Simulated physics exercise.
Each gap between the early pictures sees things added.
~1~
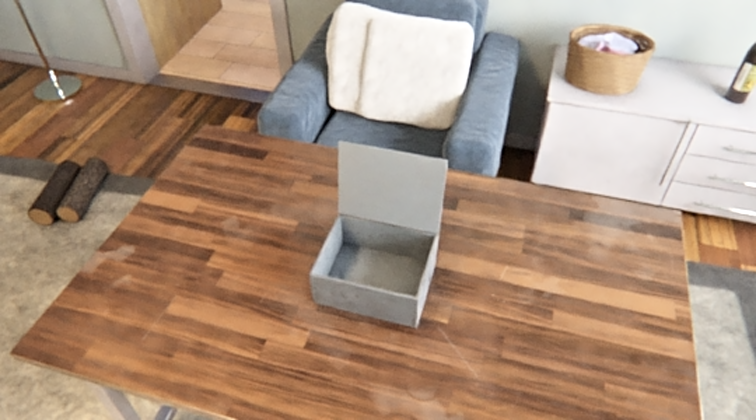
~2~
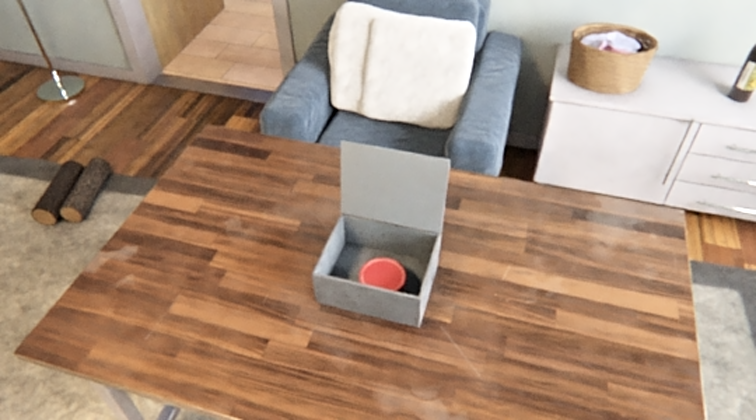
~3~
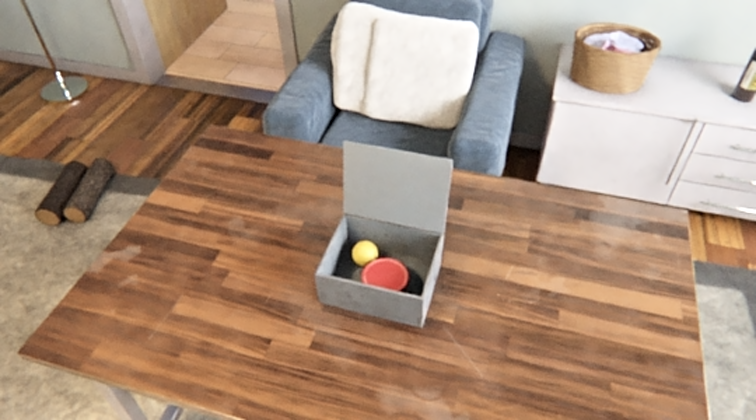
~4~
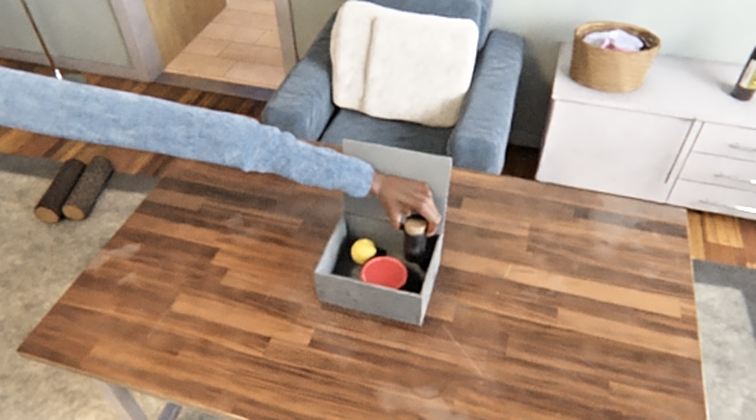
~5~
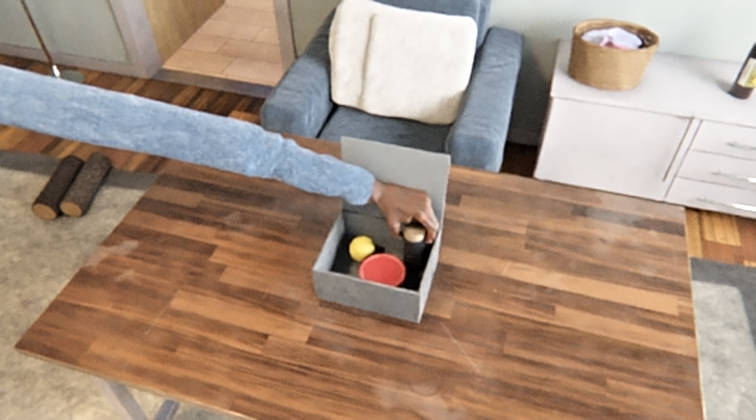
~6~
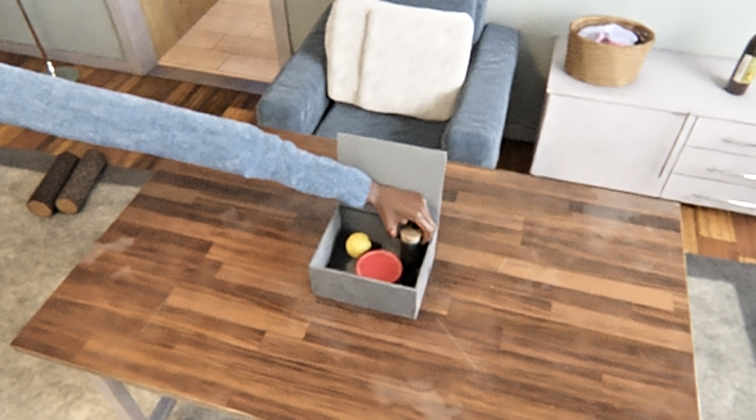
The clip opens on an empty gray box with its lid raised on a wooden table, before a blue armchair. A red bowl appears inside, then a yellow lemon beside it. A hand in a blue sleeve, reaching from the left, lowers a dark shaker into the box and still grips it.
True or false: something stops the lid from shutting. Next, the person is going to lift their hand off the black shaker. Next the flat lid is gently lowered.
True.
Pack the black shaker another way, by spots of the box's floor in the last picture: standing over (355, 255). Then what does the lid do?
Result: Lid shut.
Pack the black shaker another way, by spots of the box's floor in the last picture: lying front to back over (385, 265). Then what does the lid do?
Note: It fails to lower.
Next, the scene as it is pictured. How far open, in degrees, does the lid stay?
Around 40 degrees.
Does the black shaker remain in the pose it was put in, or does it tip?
Observation: It keeps the set orientation.
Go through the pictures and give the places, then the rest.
In the first picture, the last thing is not in view yet.
In the second picture, the last thing is not in view yet.
In the third picture, the last thing is not in view yet; yellow lemon (365, 254).
The fourth picture shows on its way; black shaker (415, 239); yellow lemon (364, 252).
The fifth picture shows on its way; black shaker (414, 246); yellow lemon (362, 249).
The sixth picture shows put in, still held; black shaker (410, 247); yellow lemon (359, 246).
Then, 1.20 s after the last picture, lid starting down.
Then, 1.50 s after the last picture, lid 68° above the rim.
Then, 1.70 s after the last picture, lid 45° above the rim.
At rest, lid 42° above the rim; all 3 in place. Seen from the same camera at the end, black shaker near (410, 247).
